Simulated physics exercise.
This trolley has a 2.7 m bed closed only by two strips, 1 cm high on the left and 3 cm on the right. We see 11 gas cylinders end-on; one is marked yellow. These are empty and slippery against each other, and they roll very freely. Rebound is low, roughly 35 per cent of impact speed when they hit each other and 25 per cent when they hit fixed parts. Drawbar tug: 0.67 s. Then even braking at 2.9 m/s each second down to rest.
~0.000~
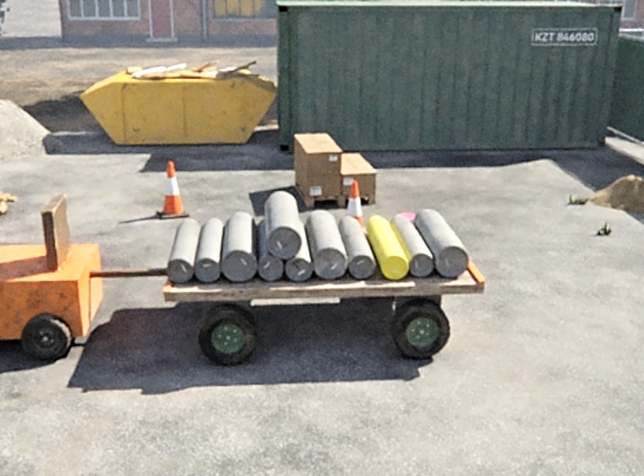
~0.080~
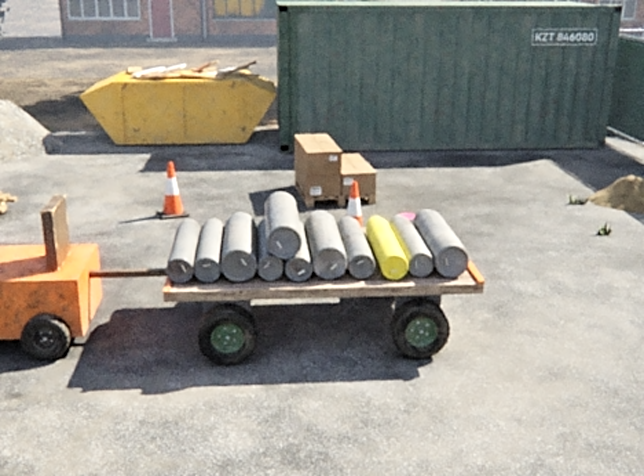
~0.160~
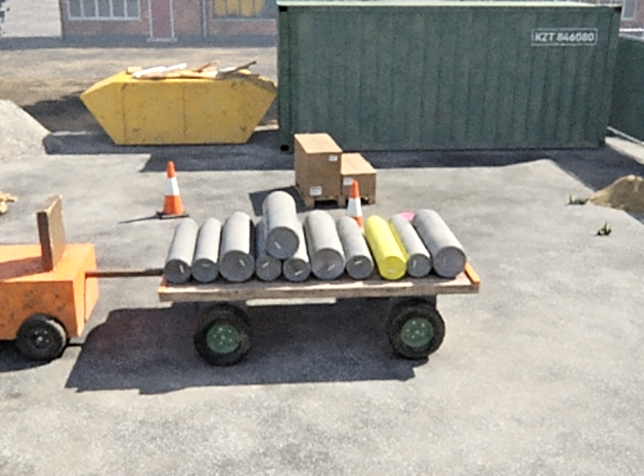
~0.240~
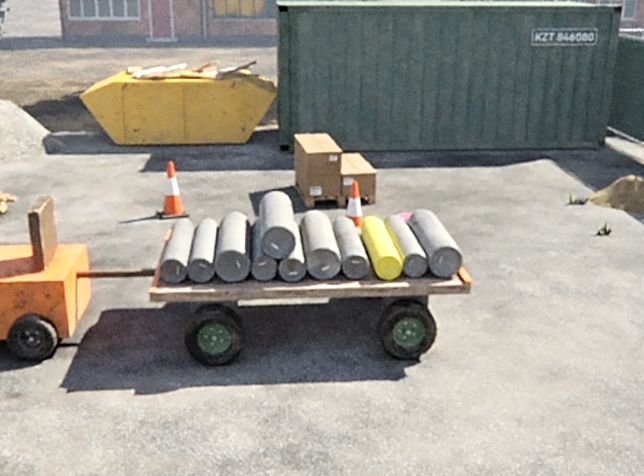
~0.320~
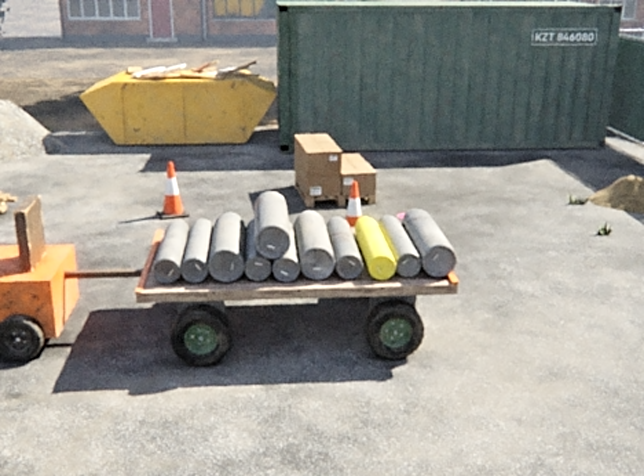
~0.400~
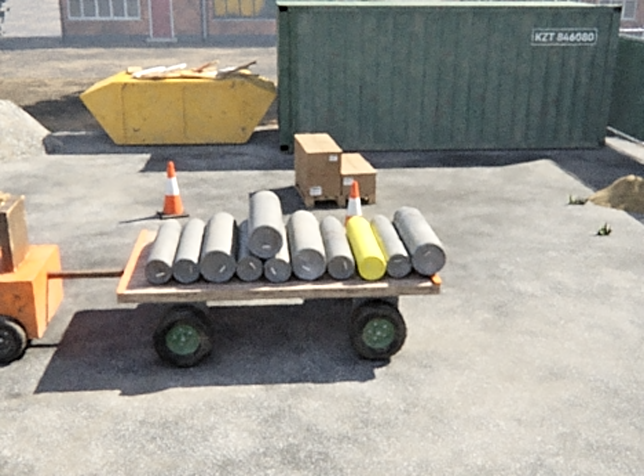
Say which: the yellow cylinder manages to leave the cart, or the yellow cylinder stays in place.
It is ejected.
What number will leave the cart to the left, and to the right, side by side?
8 left, 3 right.
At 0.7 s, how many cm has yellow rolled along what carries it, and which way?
Yellow has moved 55 to the right.
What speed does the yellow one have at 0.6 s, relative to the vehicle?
Close to 1.5 m/s then.
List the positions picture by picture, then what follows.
The first frame shows yellow (395, 267); left bar at (167, 292); cart at rest; 10 of the 11 make up the bottom layer on the deck.
The second frame shows yellow (395, 267); left bar at (166, 292); cart moving left at 0.3 m/s.
The third frame shows yellow (393, 267); left bar at (161, 292); cart moving left at 0.7 m/s.
The fourth frame shows yellow (389, 267); left bar at (152, 292); cart moving left at 1.2 m/s.
The fifth frame shows yellow (382, 267); left bar at (138, 293); cart moving left at 1.7 m/s.
The sixth frame shows yellow (372, 267); left bar at (120, 293); cart moving left at 2.1 m/s.
By 0.6 s, yellow is on the deck, 30 cm from the right bar, rolling right along the cart; 1 gone from the cart.
By 0.7 s, yellow is on the deck, 10 cm from the right bar, rolling right along the cart; 2 gone from the cart.
By 0.8 s, yellow is in the air, 5 cm from the right bar, rolling right along the cart; 2 gone from the cart.
By 1.0 s, yellow is over the right bar and falling; 3 gone from the cart.
Finally (4.1 s), yellow is over the right bar and down; 11 gone from the cart.
